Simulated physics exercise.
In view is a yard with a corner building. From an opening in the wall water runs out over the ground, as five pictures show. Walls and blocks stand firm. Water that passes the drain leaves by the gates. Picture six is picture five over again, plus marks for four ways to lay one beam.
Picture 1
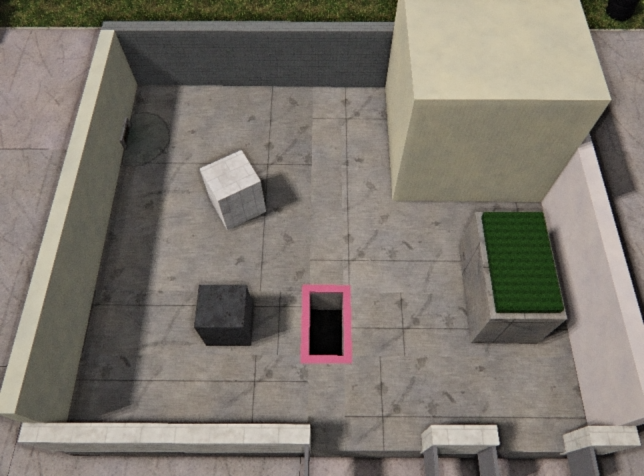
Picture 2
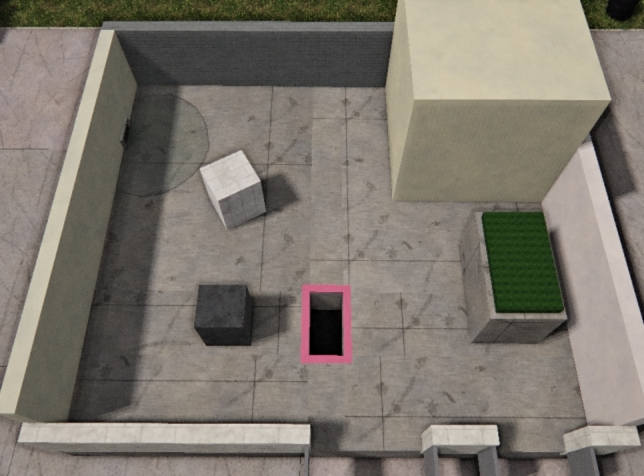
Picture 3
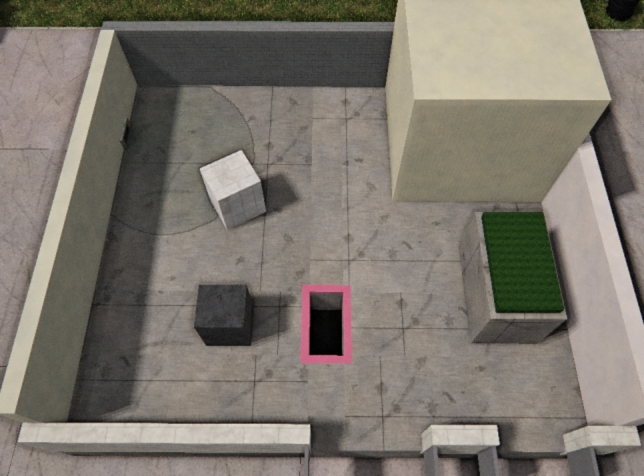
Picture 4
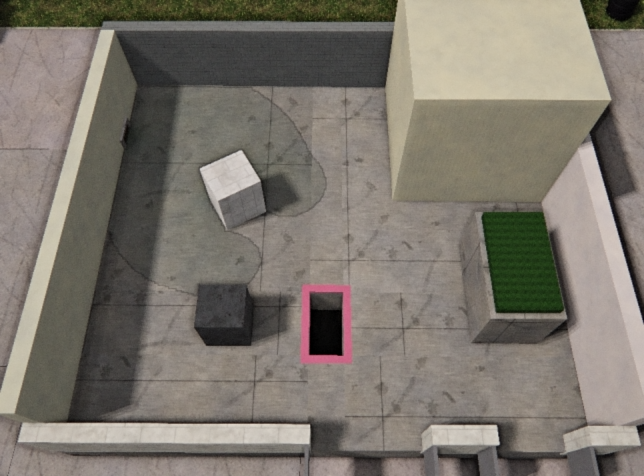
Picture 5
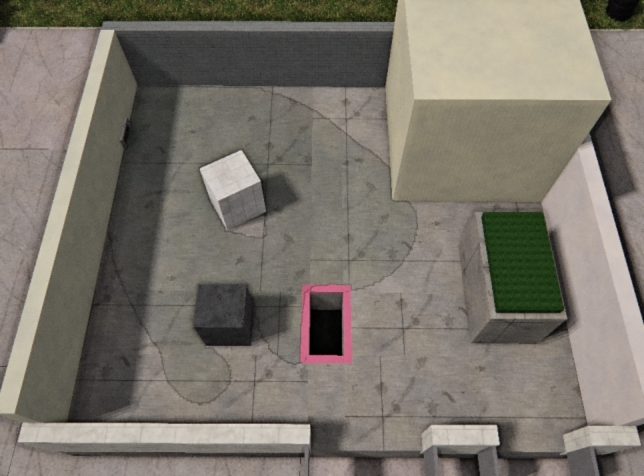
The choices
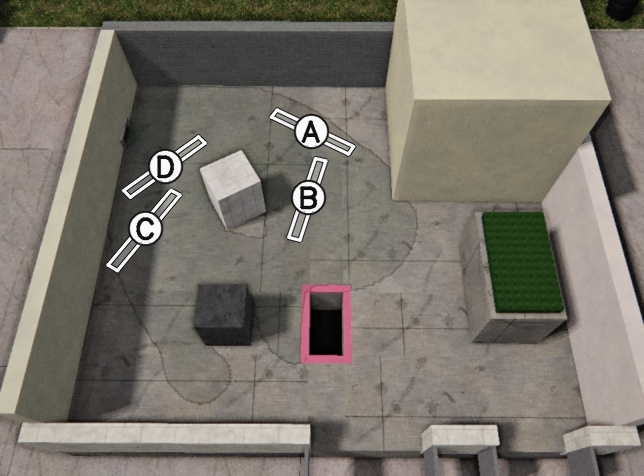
A walled yard with a pale corner building slowly got wet as a thin sheet of water spread from the upper left, around the white and dark blocks, and reached the pink-edged drain.
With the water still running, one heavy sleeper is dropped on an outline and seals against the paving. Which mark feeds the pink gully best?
I would pick position B.
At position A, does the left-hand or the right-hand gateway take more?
The right one.
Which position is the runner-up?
The answer is A.
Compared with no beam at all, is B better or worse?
Position B is better.
In white, A from (274, 113) to (351, 150); B from (294, 238) to (320, 159); C from (112, 267) to (175, 192); D from (126, 193) to (201, 140).
Choosing A, about 29 % of the stream goes into the pink gully, about 70 % out by the gates.
Choosing B, about 42 % of the stream goes into the pink gully, about 56 % out by the gates.
Choosing C, about 21 % of the stream goes into the pink gully, about 78 % out by the gates.
Choosing D, about 19 % of the stream goes into the pink gully, about 81 % out by the gates.
